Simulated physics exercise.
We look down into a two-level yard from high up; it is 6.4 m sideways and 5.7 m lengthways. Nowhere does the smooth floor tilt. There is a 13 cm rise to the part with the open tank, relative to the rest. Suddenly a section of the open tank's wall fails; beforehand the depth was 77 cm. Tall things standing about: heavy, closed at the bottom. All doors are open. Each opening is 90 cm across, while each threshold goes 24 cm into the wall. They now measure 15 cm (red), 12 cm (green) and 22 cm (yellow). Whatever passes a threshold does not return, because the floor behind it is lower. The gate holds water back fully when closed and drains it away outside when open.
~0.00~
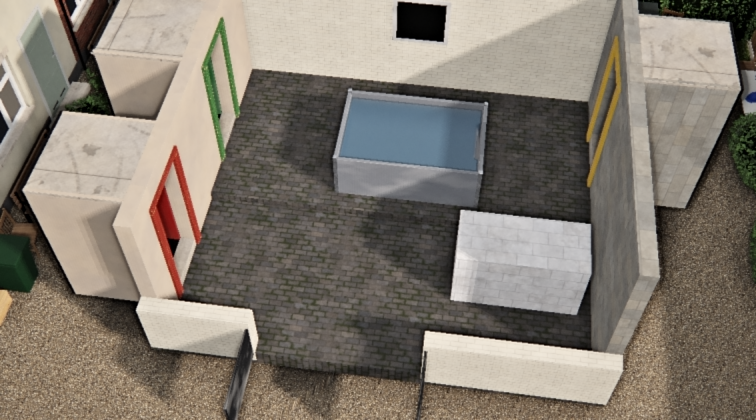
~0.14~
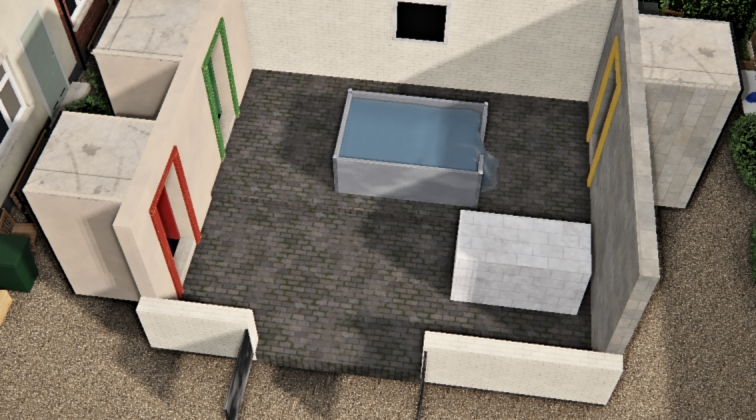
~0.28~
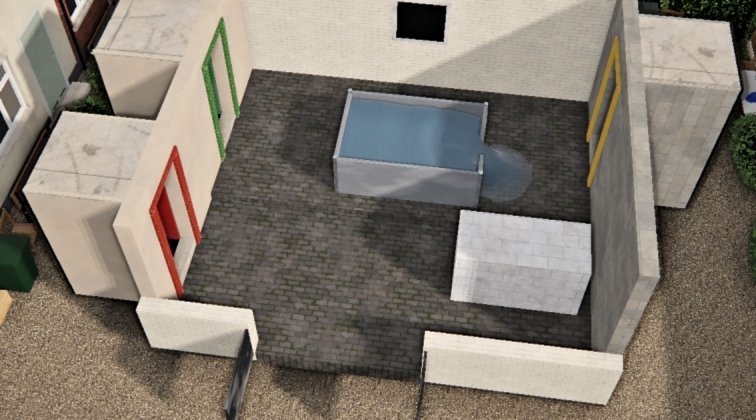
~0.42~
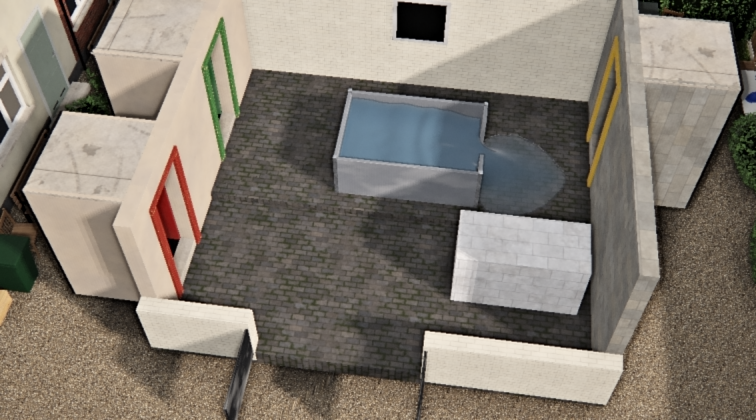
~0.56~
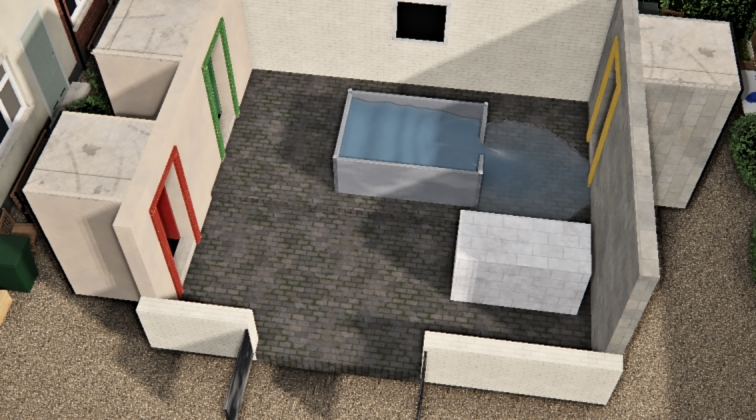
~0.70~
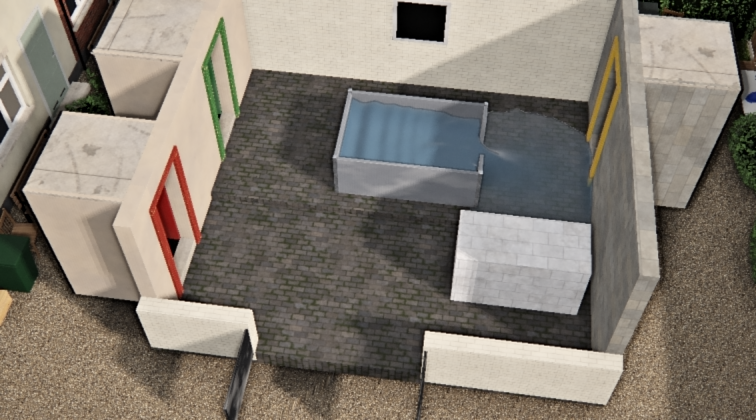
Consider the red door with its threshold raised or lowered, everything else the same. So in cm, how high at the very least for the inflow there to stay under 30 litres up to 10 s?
At least 9 cm or so.
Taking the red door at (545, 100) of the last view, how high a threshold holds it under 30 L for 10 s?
Roughly 18 cm, give or take.
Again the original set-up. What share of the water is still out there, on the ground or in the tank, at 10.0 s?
Around 94 percent is still there.
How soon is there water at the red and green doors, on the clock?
Arrival times - red: 5.5 seconds; green: 4.5 seconds.
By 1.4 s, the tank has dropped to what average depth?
Around 55 centimetres.
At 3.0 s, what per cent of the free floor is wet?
Around 35 per cent of the floor.
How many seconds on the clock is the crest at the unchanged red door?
Around 8.5 s, give or take.
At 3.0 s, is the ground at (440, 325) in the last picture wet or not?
Point status: Inundated.
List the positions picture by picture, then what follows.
The first picture shows the open tank at (413, 134) is whole and still, 77 cm deep; the red door at (177, 230) is dry.
In the second picture, the front is at (493, 185), 0.3 m from the gap at (478, 161); 0.2 m2 of floor is wet, 77 cm left at the back.
In the third picture, water pours out at (478, 161) and has run 0.8 m, to (525, 185); about 10 cm deep outside, 77 cm at the back.
In the fourth picture, the front is at (561, 181), 1.4 m from the gap at (478, 162); 1.8 m2 of floor is wet, 77 cm left at the back.
In the fifth picture, the front is at (588, 166), 1.9 m from the gap at (478, 161); 3.4 m2 of floor is wet, 76 cm left at the back.
In the sixth picture, the gap is at (478, 161), the front 2.0 m out at (598, 156); the back of the open tank holds 69 cm; 4.8 m in a straight line remain to the red door at (177, 230).
After 1.4 s water covers 20 % of the floor, deepest (42 cm) near (584, 105); it has not reached the red door.
After 3.0 s water covers 35 % of the floor, deepest (32 cm) near (574, 258); it has not reached the red door.
After 10.0 s water covers 95 % of the floor, deepest (14 cm) near (360, 261); 12 cm at the red door, 0 litres in over its 15 cm threshold.
At the red door as built, the water arrived by 5.4 s and peaked near 14 cm at 8.6 s.
With a threshold of 8 cm, 43 litres would have come in within the 10 s; with 10.5 cm, 13 litres. So under 30 litres takes about 9 cm.
